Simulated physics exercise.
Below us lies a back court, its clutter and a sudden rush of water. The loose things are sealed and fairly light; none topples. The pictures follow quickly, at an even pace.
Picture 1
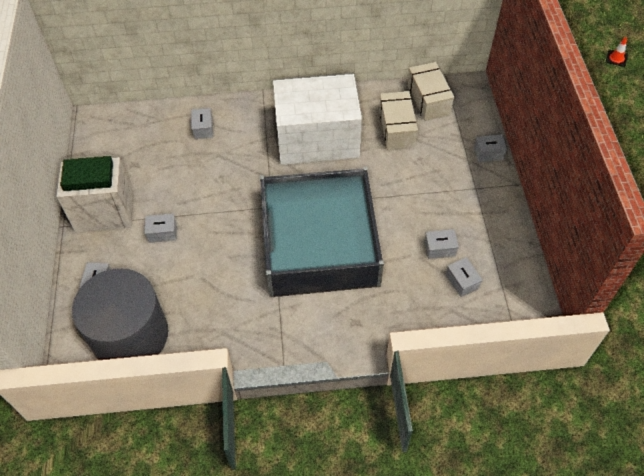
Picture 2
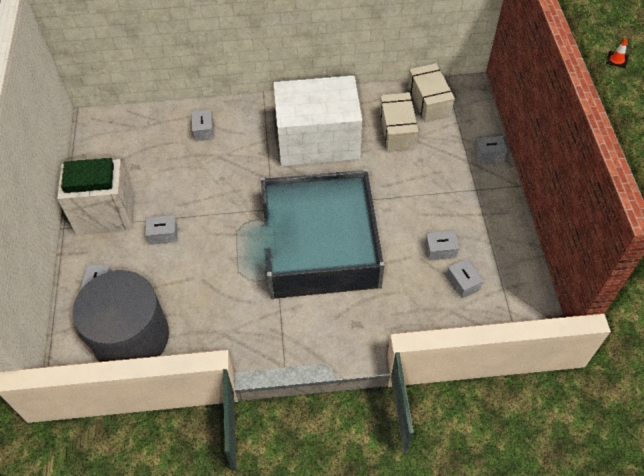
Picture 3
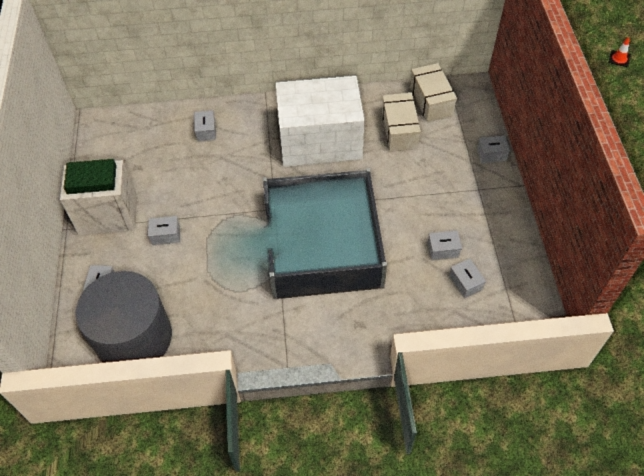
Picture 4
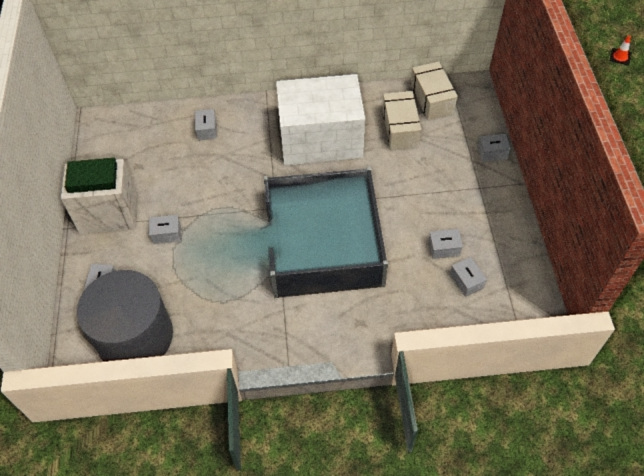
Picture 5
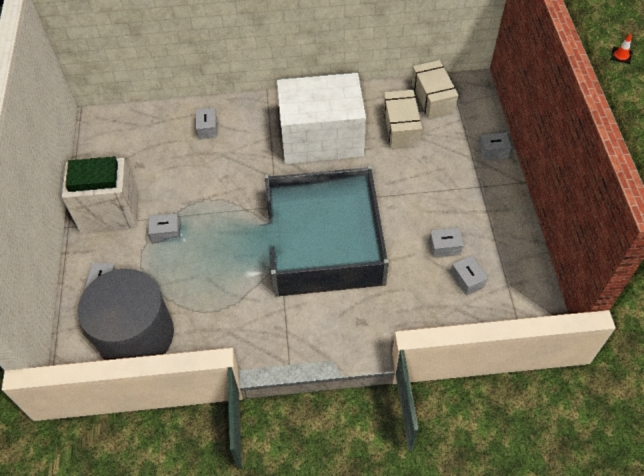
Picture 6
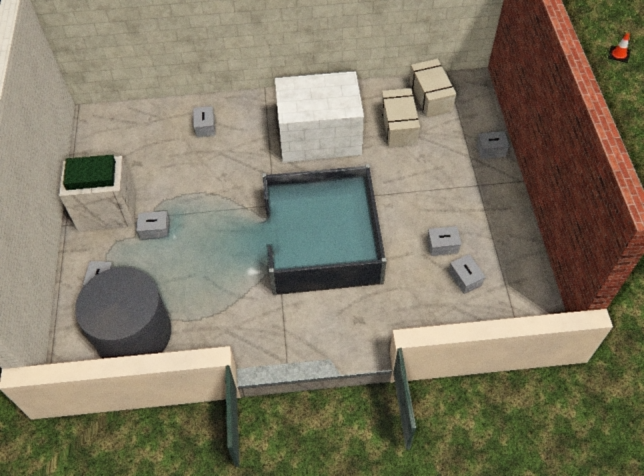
A square pool in a walled courtyard opened on its left side, and water spread leftward across the paving, reaching a small grey box and nudging it slightly left while the other objects stayed put.
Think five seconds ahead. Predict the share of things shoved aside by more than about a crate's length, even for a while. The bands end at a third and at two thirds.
That comes to less than a third.
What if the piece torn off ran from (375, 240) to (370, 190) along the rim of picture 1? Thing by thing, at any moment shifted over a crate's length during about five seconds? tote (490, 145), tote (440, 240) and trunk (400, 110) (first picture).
As listed: Yes, that far or more, less than that.
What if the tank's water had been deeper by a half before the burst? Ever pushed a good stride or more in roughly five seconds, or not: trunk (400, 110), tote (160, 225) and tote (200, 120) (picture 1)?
In turn: Never so far, shifted that much, pushed that far.
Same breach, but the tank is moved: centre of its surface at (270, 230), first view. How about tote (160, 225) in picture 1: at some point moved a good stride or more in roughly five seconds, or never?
My call: Shifted that much.
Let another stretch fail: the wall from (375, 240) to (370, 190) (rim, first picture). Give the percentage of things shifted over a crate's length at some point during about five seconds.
Roughly 40 per cent.
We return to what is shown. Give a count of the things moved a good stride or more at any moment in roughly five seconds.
2 of them.
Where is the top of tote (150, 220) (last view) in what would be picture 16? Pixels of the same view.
Around (67, 249).
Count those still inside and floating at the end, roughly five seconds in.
2 of them.
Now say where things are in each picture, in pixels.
A tote at (160, 223) rests on the ground; a tote at (442, 239) rests on the ground; 0 of 8 have shifted, in the first picture.
A tote at (160, 225) rests on the ground; a tote at (443, 241) rests on the ground; 0 of 8 have shifted, in the second picture.
A tote at (163, 226) rests on the ground; a tote at (446, 241) rests on the ground; 0 of 8 have shifted, in the third picture.
A tote at (164, 225), on the bottom; a tote at (446, 239), on the bottom; 0 of 8 have shifted, in the fourth picture.
A tote at (163, 223) rests on the ground; a tote at (447, 238), on the bottom; 0 of 8 have shifted, in the fifth picture.
A tote at (152, 221), on the bottom, close to its start; a tote at (445, 236), on the bottom; 1 of 8 have shifted, in the sixth picture.
A moment on, 0 of 8 are well off their spots; 0 afloat.
Next, 2 of 8 are well off their spots; 2 afloat.
Later, 2 of 8 are well off their spots; 2 afloat.
In the end, 2 of 8 are well off their spots, and 2 have been at some point; 2 afloat.
